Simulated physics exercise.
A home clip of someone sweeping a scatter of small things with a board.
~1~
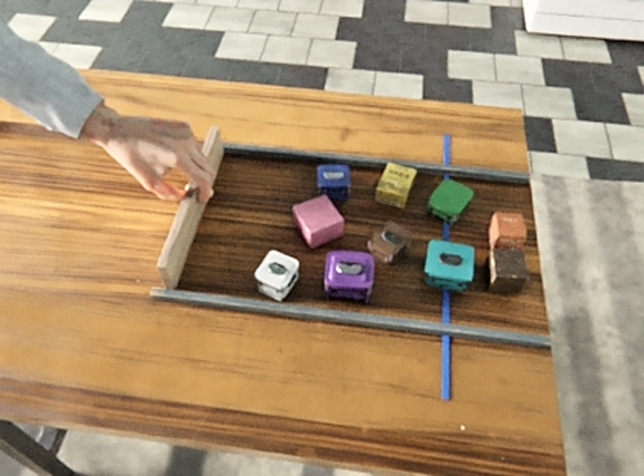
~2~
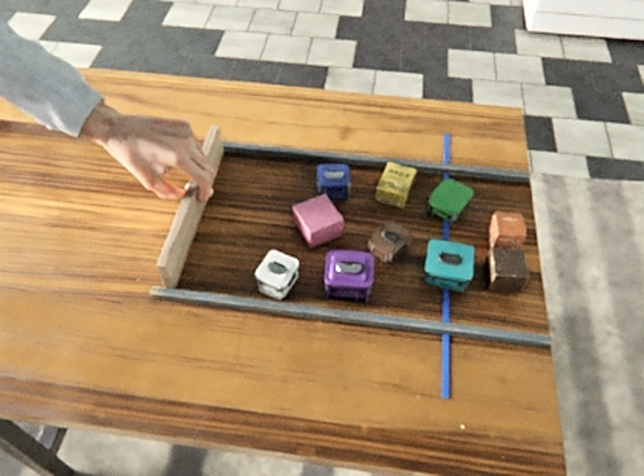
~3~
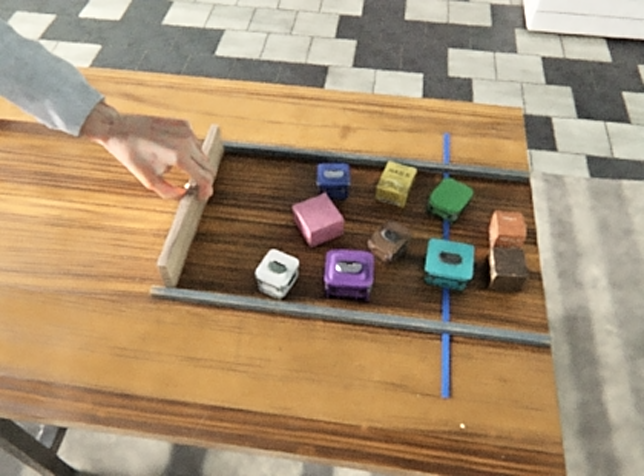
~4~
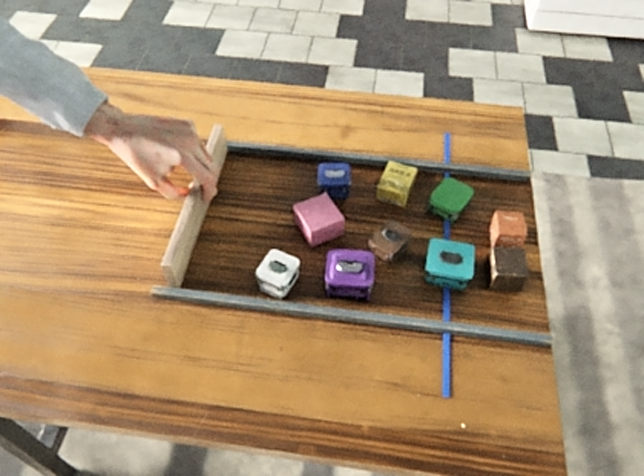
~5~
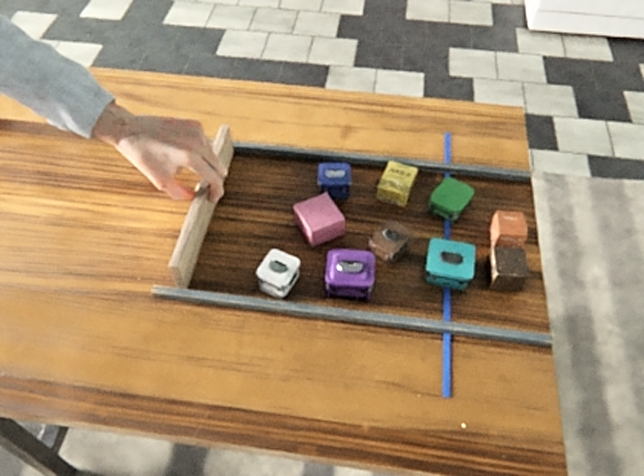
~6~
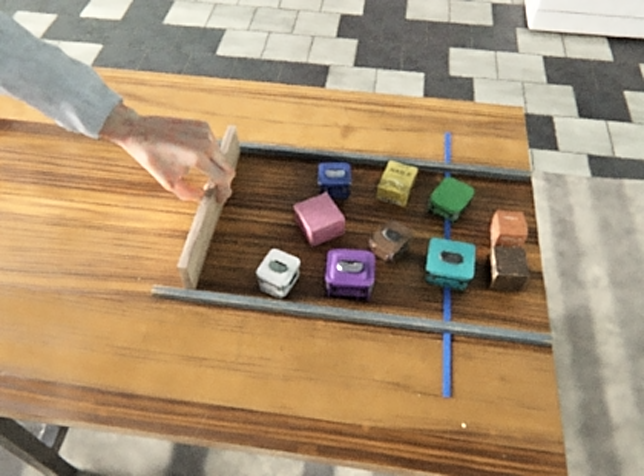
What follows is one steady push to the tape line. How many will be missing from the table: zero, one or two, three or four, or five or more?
Here the number that fall off is one or two.
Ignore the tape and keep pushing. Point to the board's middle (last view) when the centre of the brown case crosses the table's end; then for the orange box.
At (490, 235) for the brown case; at (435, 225) for the orange box.
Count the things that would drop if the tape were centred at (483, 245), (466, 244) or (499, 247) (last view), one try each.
In that order 4, 4 and 7.
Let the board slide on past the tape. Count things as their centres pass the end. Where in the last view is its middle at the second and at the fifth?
Near (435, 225) and (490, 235).
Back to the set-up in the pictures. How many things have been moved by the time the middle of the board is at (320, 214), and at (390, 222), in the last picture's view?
At the one place 4, at the other 9.
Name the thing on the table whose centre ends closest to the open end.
That is the turquoise case.
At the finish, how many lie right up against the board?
It touches 3.
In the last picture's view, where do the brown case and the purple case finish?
The brown case at (503, 260), the purple case at (505, 294).
Early on, none off yet; orange box at rest near (508, 231); black block at rest near (507, 269); green case at rest near (451, 200).
A while later, none off yet; orange box travelled a little near (523, 234); black block travelled about its own width near (549, 268); green case travelled about its own width near (496, 208).
Finally, the number that fall off is one or two; lost, black block and orange box.
